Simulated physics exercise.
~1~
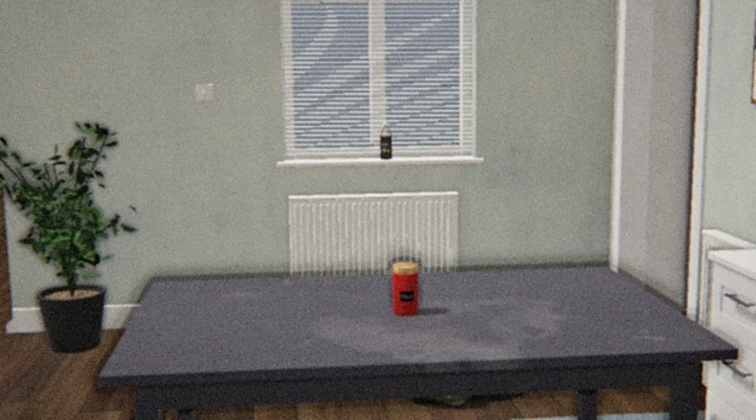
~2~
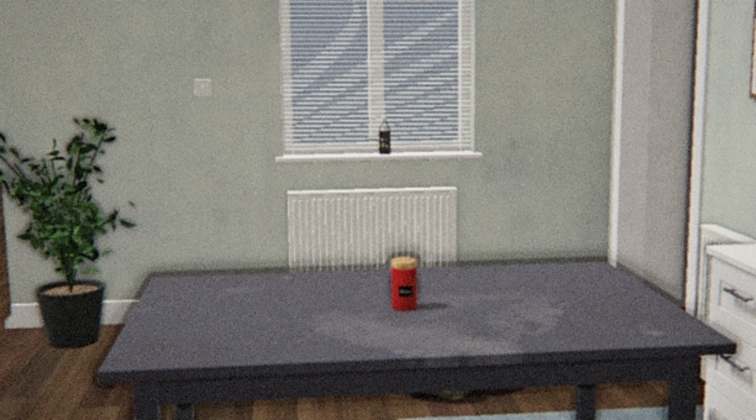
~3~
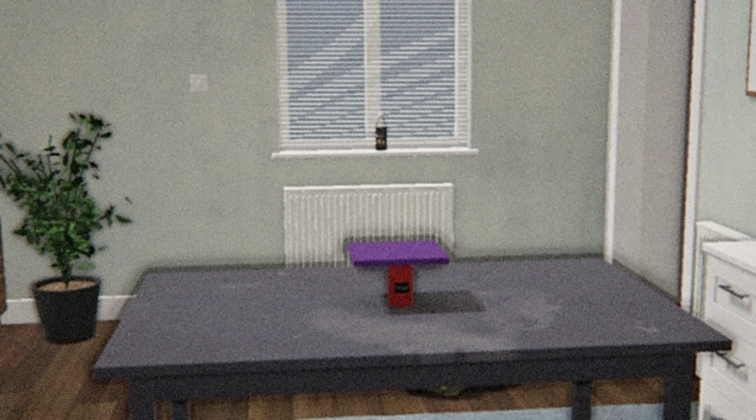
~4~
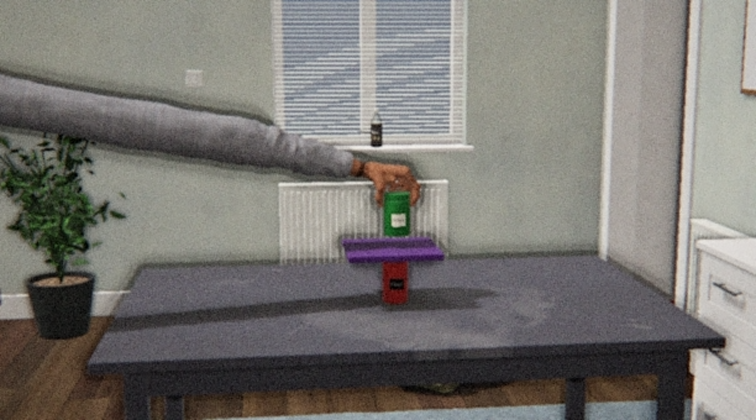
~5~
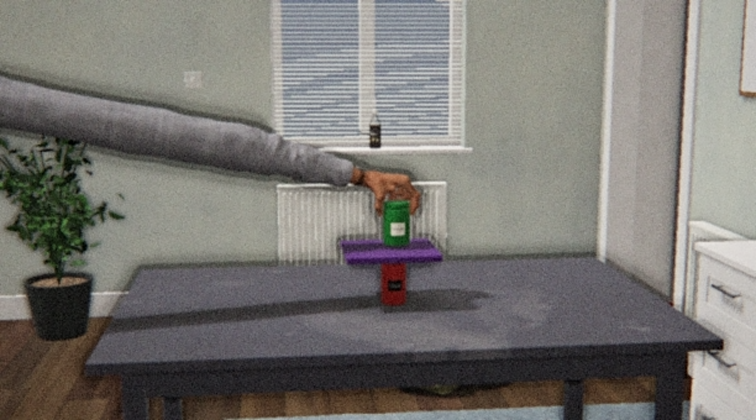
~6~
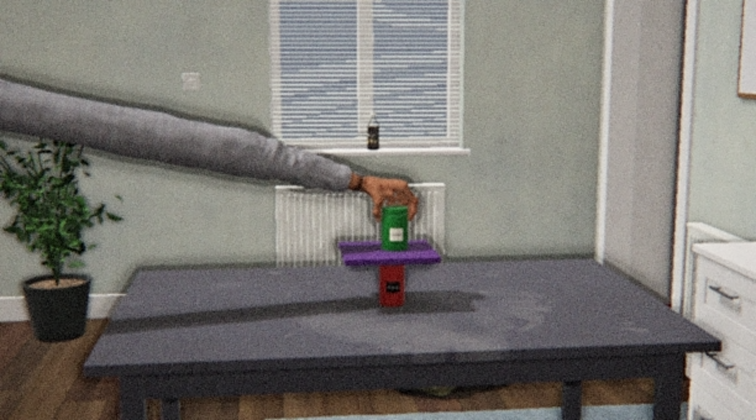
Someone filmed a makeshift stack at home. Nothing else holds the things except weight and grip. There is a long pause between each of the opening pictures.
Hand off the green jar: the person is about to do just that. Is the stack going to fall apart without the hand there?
No.
Then, 0.20 s after the last picture, nothing has stirred.
Then, 0.40 s after the last picture, green jar resting near (395, 228).
At rest, all 3 in place. Seen from the same camera at the end, green jar near (395, 228). The stack keeps its balance.
